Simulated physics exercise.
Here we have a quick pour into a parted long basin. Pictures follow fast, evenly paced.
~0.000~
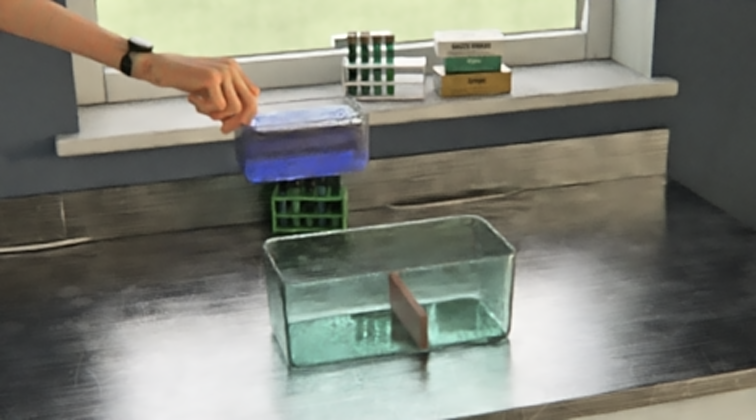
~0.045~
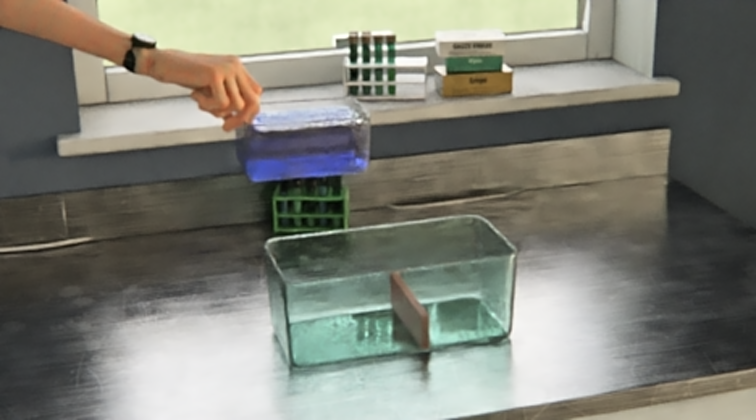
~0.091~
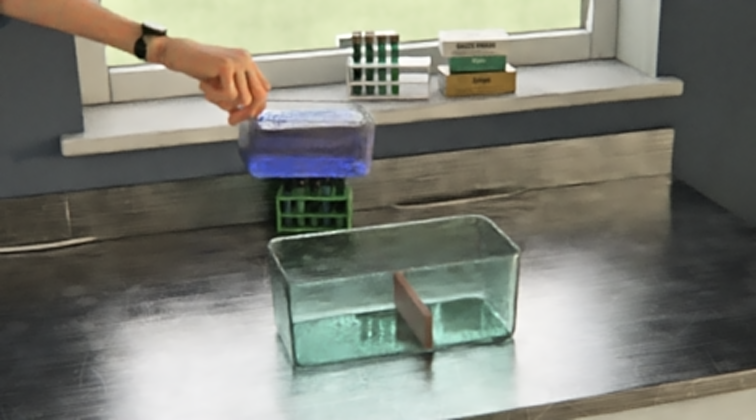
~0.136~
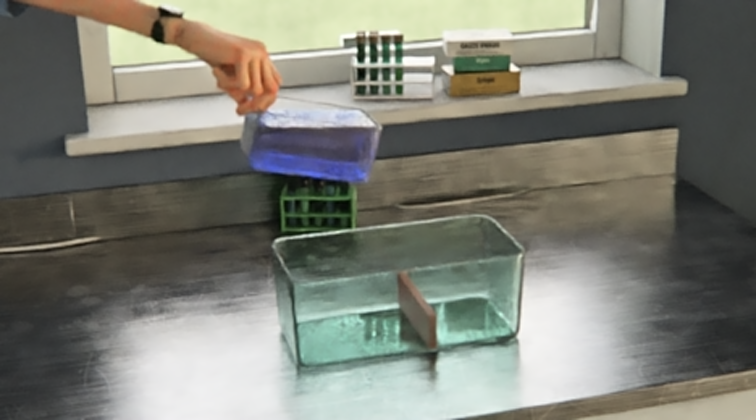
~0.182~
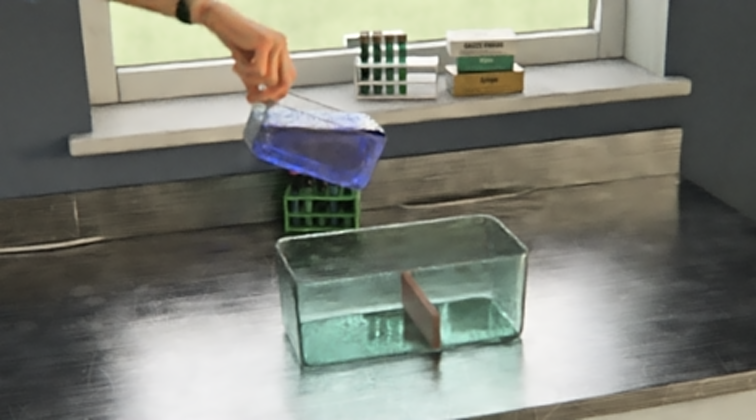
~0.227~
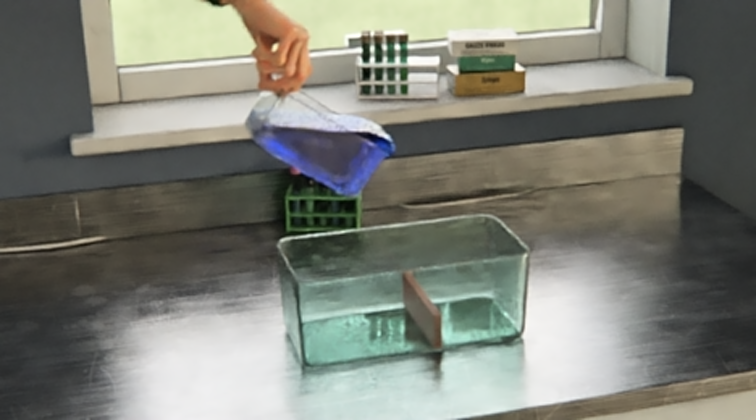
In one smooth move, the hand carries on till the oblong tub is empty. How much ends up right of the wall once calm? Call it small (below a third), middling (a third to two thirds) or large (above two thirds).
Middling.
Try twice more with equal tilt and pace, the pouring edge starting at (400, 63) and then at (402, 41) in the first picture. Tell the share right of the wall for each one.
You'd see around 70 per cent, and then around 75 per cent.
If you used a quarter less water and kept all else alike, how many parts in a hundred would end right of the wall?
Some 35 parts in a hundred, give or take.
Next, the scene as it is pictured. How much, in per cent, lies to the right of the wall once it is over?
About 45 per cent.
A moment on, the oblong tub is tipped right over and 13 per cent is still to pour, 7 is left of the wall and 31 right of it.
Next, the oblong tub is tipped right over and 2 per cent is still to pour, 39 is left of the wall and 44 right of it.
Then the oblong tub is tipped right over and 0 per cent is still to pour, 48 is left of the wall and 43 right of it.
Later the oblong tub is tipped right over and 0 per cent is still to pour, 49 is left of the wall and 44 right of it.
In the end 49 per cent lies left of the wall, 44 right of it and 7 outside.
